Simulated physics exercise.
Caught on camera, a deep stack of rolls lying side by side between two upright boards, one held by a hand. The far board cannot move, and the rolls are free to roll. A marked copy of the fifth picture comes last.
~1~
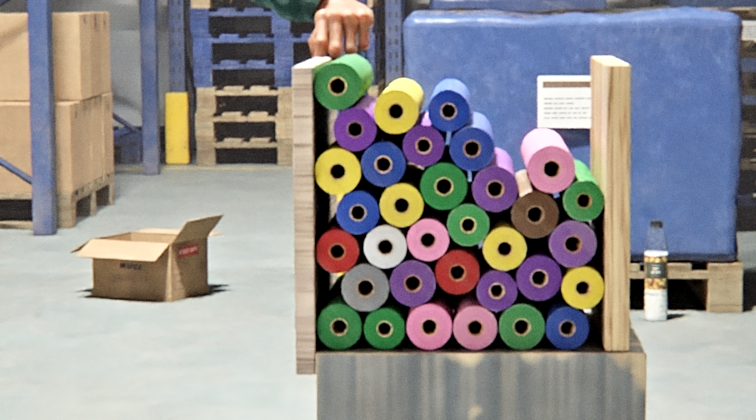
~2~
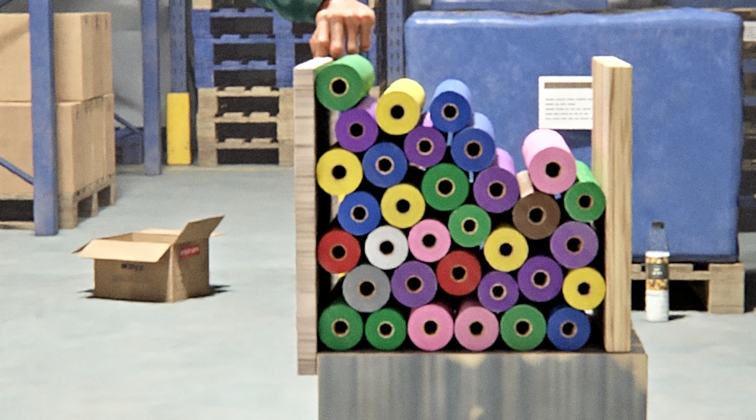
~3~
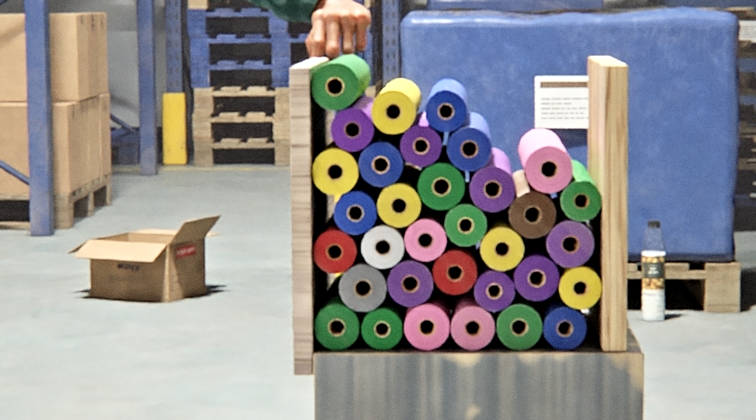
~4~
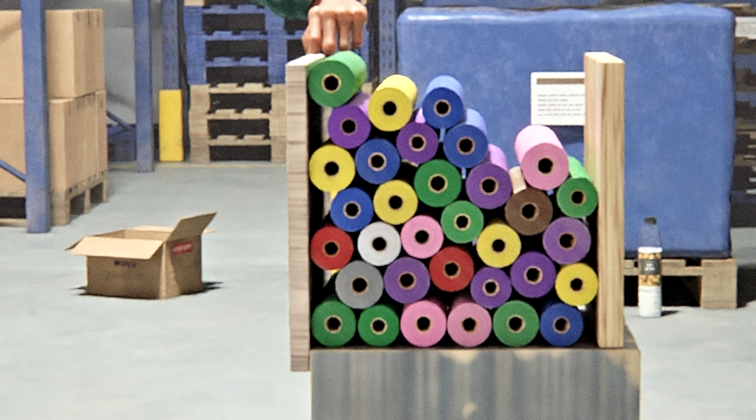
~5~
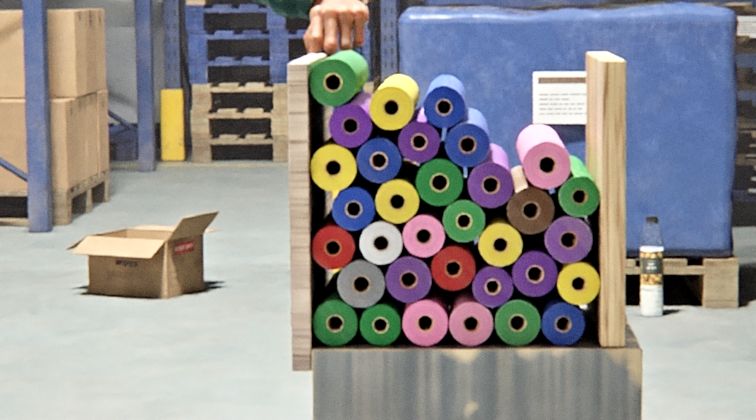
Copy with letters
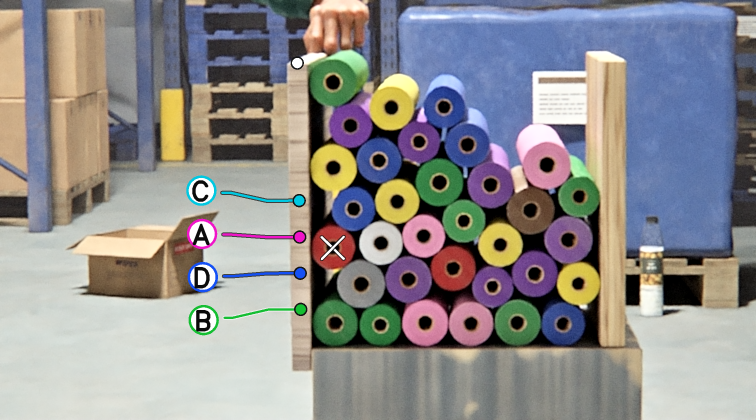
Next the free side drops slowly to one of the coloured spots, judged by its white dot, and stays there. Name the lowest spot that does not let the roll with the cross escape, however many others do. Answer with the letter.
D is the limit.
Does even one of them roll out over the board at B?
Yes.
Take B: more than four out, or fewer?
More than four.
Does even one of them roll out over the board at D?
Yes, at D.
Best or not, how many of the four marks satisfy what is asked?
Three of them.
On the copy, A at (299, 237); B at (300, 310); C at (299, 201); D at (300, 273); the cross at (332, 248); the white dot at (297, 63).
On D. First, top of the board (309, 152).
Then, top of the board (311, 252).
Finally, top of the board (311, 272), about seven out over the board, the crossed one still inside.
By contrast, A keeps the crossed one inside; B lets the crossed one out; C keeps the crossed one inside.
